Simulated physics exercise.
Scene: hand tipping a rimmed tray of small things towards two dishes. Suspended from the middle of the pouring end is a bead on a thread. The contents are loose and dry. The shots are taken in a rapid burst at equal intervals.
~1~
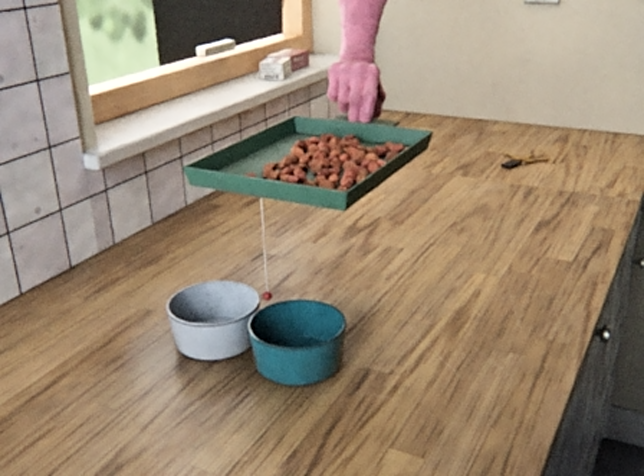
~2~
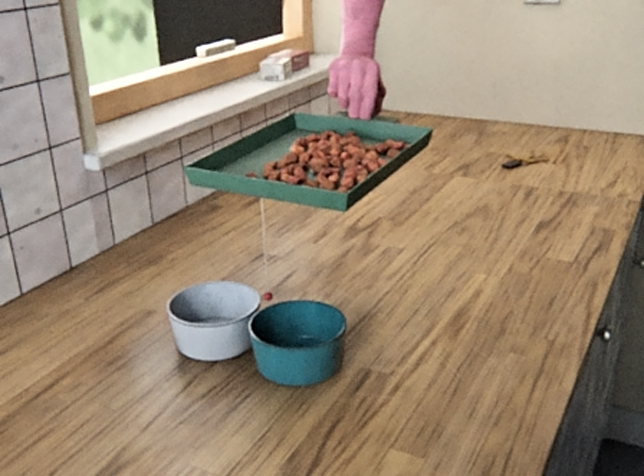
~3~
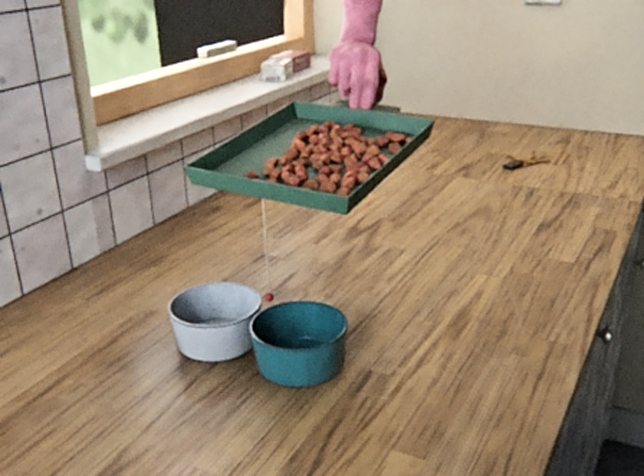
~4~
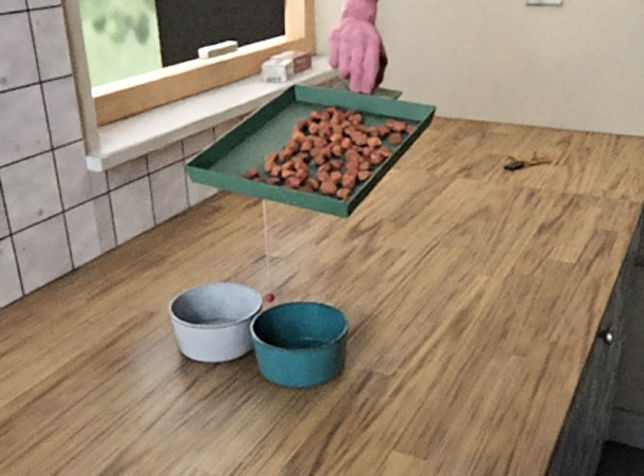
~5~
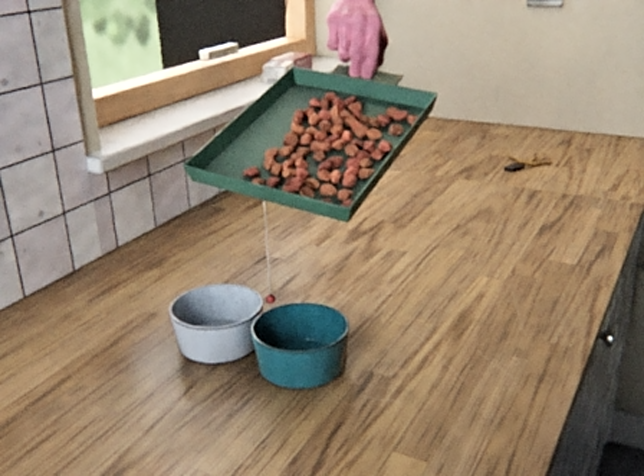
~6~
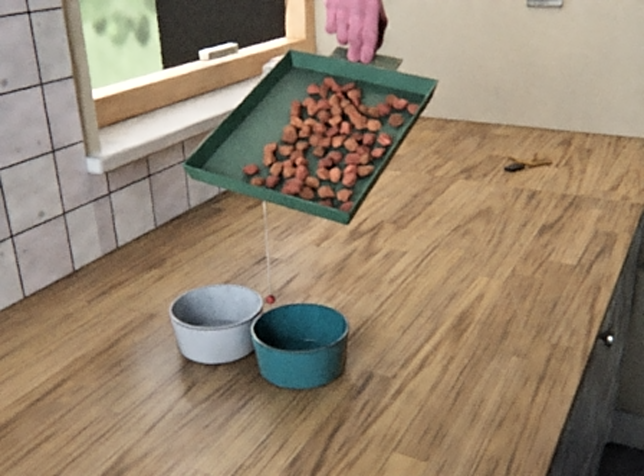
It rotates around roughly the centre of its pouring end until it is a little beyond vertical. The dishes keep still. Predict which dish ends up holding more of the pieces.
The right-hand one.
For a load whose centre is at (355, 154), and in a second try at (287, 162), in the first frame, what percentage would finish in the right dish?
Some 40 and then some 50 per cent.
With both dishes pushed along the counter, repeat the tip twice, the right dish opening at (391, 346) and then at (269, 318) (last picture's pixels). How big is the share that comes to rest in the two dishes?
First placement near 60 percent, second near 10 percent.
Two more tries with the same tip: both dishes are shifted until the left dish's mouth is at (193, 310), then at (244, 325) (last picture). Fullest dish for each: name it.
For the first place, the dish on the right side; for the second, the dish on the right side.
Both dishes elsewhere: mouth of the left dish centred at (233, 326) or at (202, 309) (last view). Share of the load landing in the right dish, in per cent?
First position: Some 90 %; second position: Some 40 %.
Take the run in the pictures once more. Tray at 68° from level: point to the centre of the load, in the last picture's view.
Close to (314, 171).
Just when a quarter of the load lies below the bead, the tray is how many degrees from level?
Tilt: Around 95 degrees.
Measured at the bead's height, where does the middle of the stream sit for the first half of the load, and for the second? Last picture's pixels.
I'd put it at roughly (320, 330), and after that at roughly (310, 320).
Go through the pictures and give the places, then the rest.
In the first picture, corners of the pouring end near (189, 166) and (344, 190), level; middle of the load near (331, 161), bits of crushed brick; left dish near (187, 338); right dish near (273, 362); bead on its thread near (267, 296).
In the second picture, corners of the pouring end near (189, 166) and (344, 192), level; middle of the load near (331, 159).
In the third picture, corners of the pouring end near (189, 166) and (345, 195), tipped barely, lowest at the right corner; middle of the load near (332, 154).
In the fourth picture, corners of the pouring end near (189, 164) and (346, 200), tipped a little, lowest at the right corner; middle of the load near (333, 146).
In the fifth picture, corners of the pouring end near (189, 164) and (347, 205), tipped clearly, lowest at the right corner; middle of the load near (333, 139).
In the sixth picture, corners of the pouring end near (188, 163) and (347, 210), tipped clearly, lowest at the right corner; middle of the load near (324, 143), a little on the move; left dish near (190, 342); right dish near (276, 366).
Shortly afterwards, tray tipped steeply; the whole lot on the tray.
Next, tray tipped past a quarter turn; near a quarter on the tray; near a quarter in the right dish; near half outside both; near a quarter in the air.
Some moments later, tray tipped past a quarter turn; near a third in the right dish; near two thirds outside both.
In the end, tray tipped past a quarter turn; near a third in the right dish; none at all in the left dish; near two thirds outside both.
